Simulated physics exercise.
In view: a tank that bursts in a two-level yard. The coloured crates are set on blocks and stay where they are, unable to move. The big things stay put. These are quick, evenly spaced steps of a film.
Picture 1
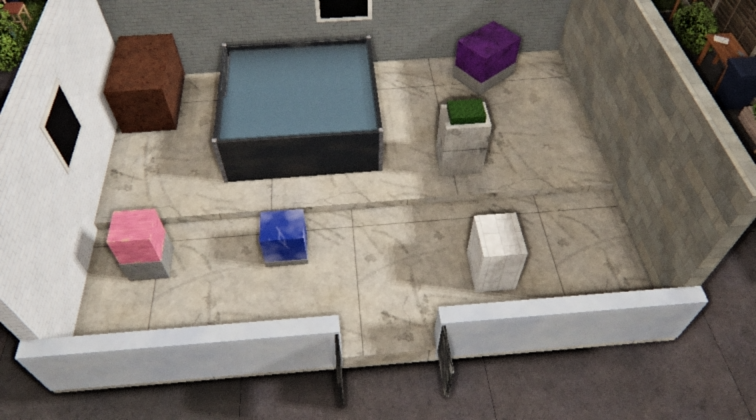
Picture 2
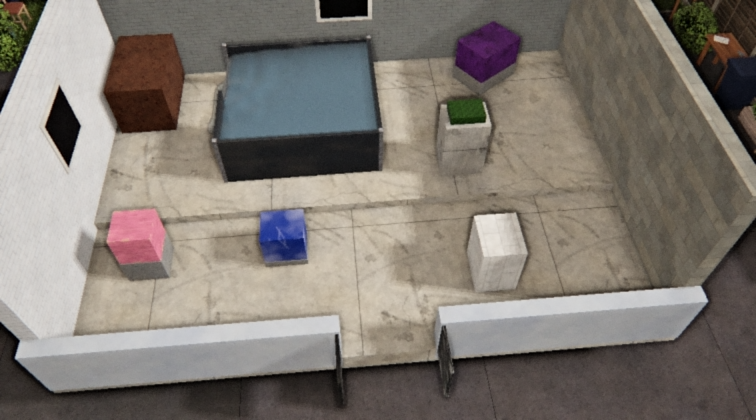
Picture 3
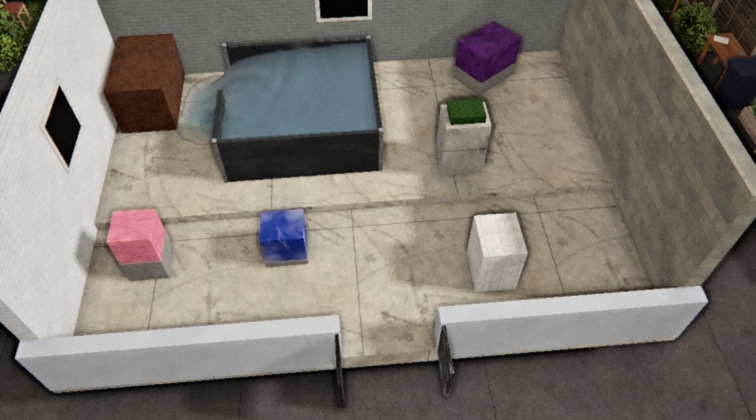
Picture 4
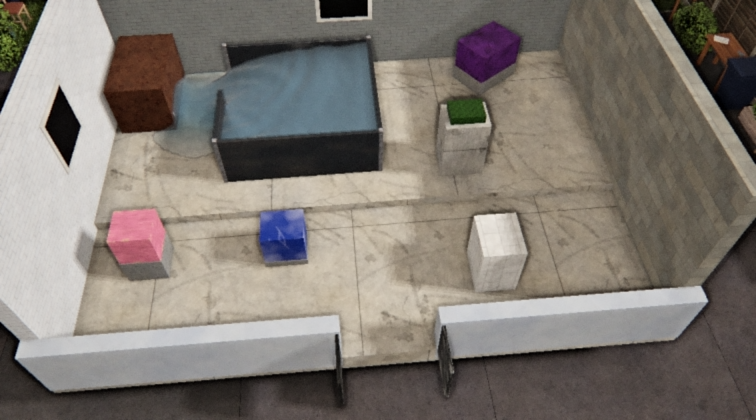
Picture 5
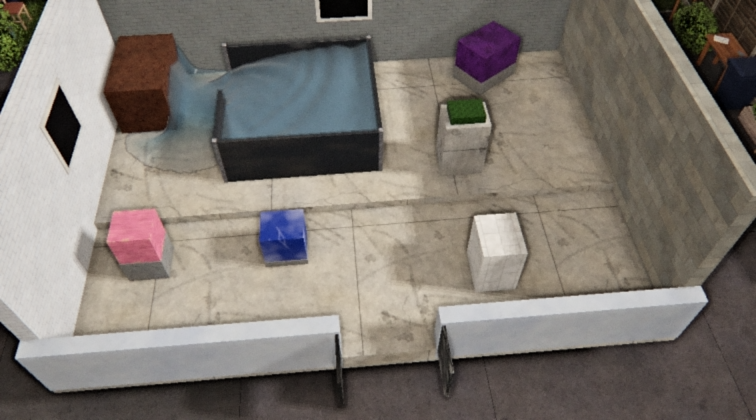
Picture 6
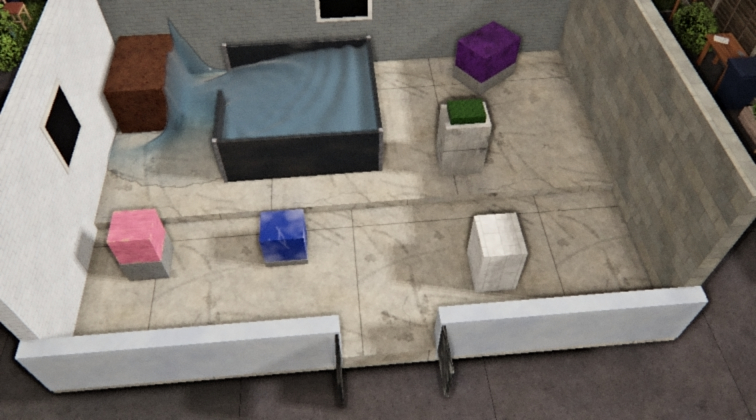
In a walled yard with coloured blocks standing about, the left side of a big dark water tank opened, and water poured out across the floor, splashing up against the rusty brown block beside it.
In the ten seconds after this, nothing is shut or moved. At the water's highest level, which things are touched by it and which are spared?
Going through them: The purple crate is touched; the pink crate is spared; the blue crate is touched.
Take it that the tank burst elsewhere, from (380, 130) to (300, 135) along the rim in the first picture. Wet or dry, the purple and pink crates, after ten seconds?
In my view the purple crate is never reached, and the pink crate is never reached.
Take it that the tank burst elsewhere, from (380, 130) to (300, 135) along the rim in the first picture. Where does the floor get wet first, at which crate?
The blue-painted one.
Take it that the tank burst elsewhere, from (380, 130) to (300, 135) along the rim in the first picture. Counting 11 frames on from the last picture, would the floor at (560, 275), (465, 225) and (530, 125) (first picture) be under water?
The first comes out soaked, the second soaked, the third untouched.
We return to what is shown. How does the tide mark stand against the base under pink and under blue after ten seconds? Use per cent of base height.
The first reaches around 70 in a hundred, the second around 170.
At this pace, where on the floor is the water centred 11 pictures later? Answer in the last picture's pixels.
It is near (266, 129).
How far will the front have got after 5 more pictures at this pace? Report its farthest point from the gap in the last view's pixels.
Best guess: Near (83, 296).
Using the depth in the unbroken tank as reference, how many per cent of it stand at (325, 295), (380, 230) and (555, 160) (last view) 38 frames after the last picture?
Going in order, roughly 12, 8 and 6 %.
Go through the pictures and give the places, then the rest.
The first picture shows the water tank at (298, 90) is whole and still.
In the second picture, water pours out at (230, 93) and has run to a hidden place.
In the third picture, the front is at (184, 133), out from the gap at (231, 96).
In the fourth picture, water pours out at (231, 97) and has run to (159, 140).
In the fifth picture, water pours out at (231, 97) and has run to (130, 147).
In the sixth picture, water pours out at (231, 97) and has run to (108, 166).
A moment on, water covers 15 % of the floor; the purple crate not reached, the pink crate water round its plinth, the blue crate not reached.
Next, water covers 30 % of the floor; the purple crate water round its plinth, the pink crate water round its plinth, the blue crate water round its plinth.
Then, water covers 50 % of the floor; the purple crate water round its plinth, the pink crate water round its plinth, the blue crate water round its plinth.
Later, water covers 85 % of the floor; the purple crate water round its plinth, the pink crate water round its plinth, the blue crate water round its plinth.
In the end, water covers 90 % of the floor; the purple crate was topped, the pink crate stayed above the water, the blue crate was topped.
